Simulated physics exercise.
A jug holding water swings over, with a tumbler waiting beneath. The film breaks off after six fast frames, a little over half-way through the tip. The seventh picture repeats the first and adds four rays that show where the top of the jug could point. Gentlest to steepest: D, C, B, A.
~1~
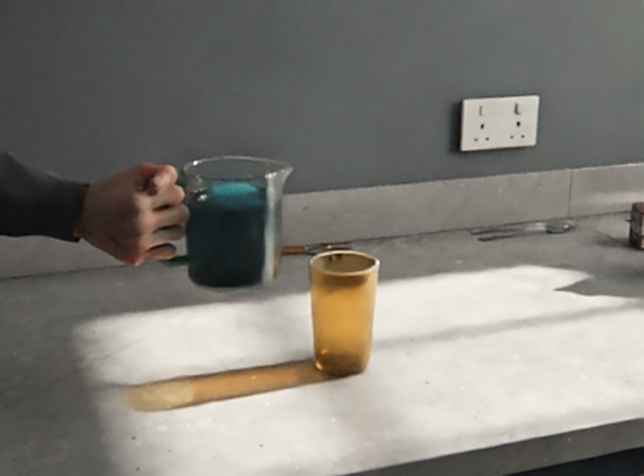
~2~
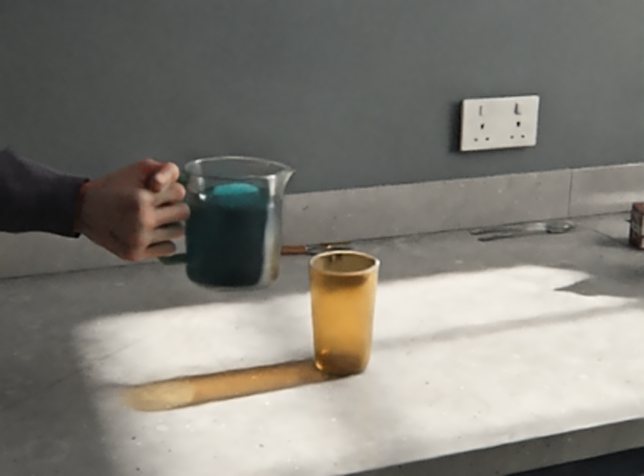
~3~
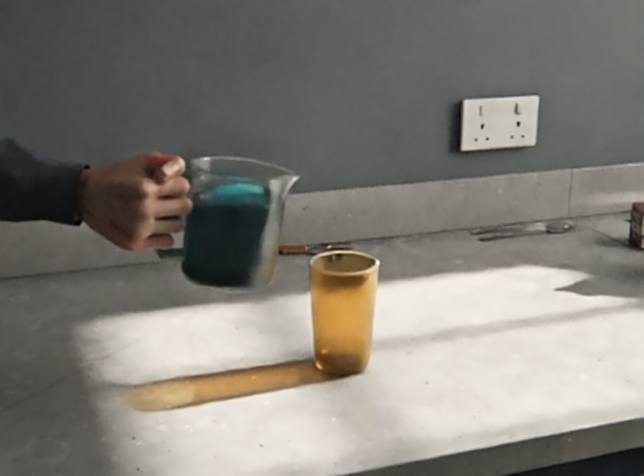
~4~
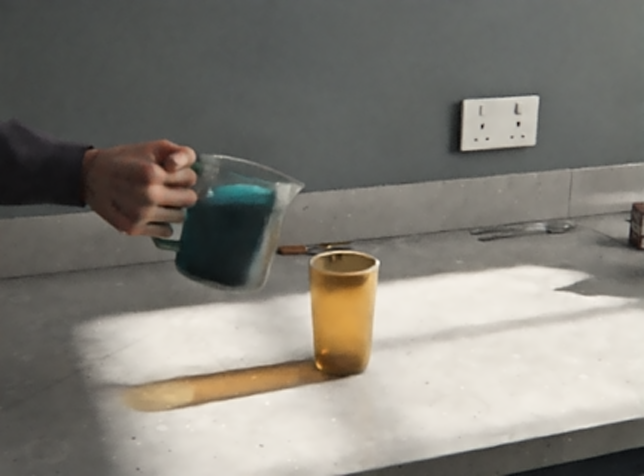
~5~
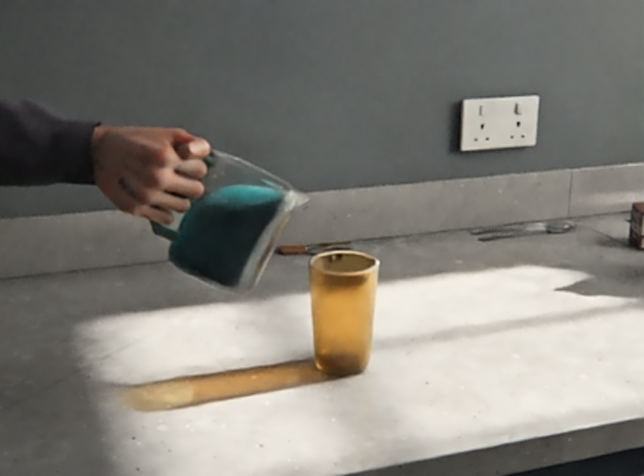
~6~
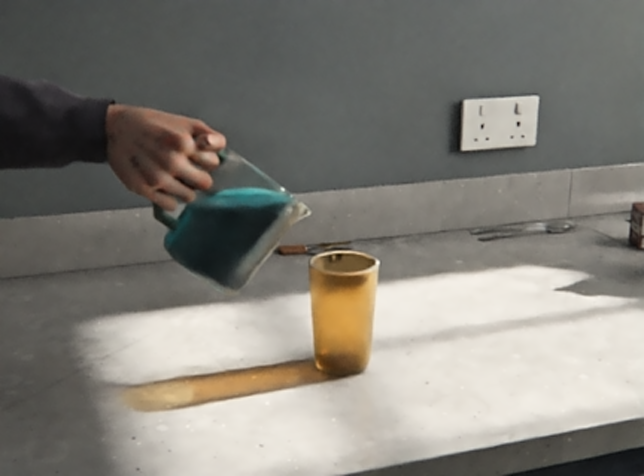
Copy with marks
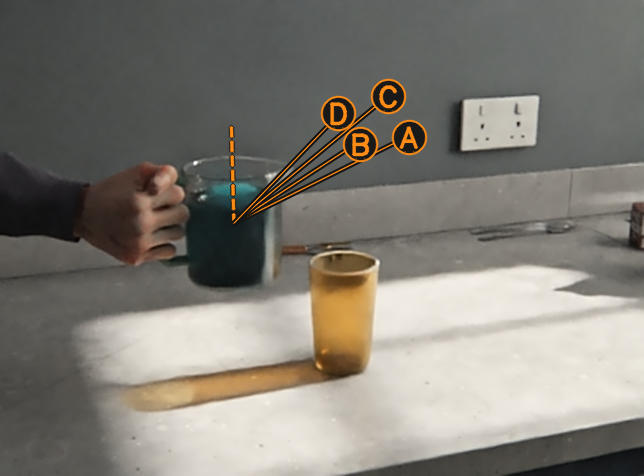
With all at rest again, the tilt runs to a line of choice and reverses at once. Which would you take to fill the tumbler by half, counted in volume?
Tilt B does it best.
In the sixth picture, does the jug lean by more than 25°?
Yes, it does.
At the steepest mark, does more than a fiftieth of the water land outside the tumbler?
No.
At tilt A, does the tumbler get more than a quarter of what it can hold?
Yes, it does.
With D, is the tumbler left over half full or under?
Under half.
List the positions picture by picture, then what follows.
The first frame shows upright, lip at (291, 166); rim of the tumbler round (343, 262); nothing has left yet.
The second frame shows tipped about 2°, lip at (293, 168); nothing has left yet.
The third frame shows tipped about 8°, lip at (297, 174); nothing has left yet.
The fourth frame shows tipped about 17°, lip at (303, 184); nothing has left yet.
The fifth frame shows tipped about 27°, lip at (308, 197); nothing has left yet.
The sixth frame shows tipped about 39°, lip at (310, 212); nothing has left yet.
In orange, A at (393, 143); B at (344, 151); C at (375, 106); D at (327, 126).
If A is chosen, the tumbler ends with about 67 % of what it can hold.
If B is chosen, the tumbler ends with about 49 % of what it can hold.
If C is chosen, the tumbler ends with about 34 % of what it can hold.
If D is chosen, the tumbler ends with about 22 % of what it can hold.
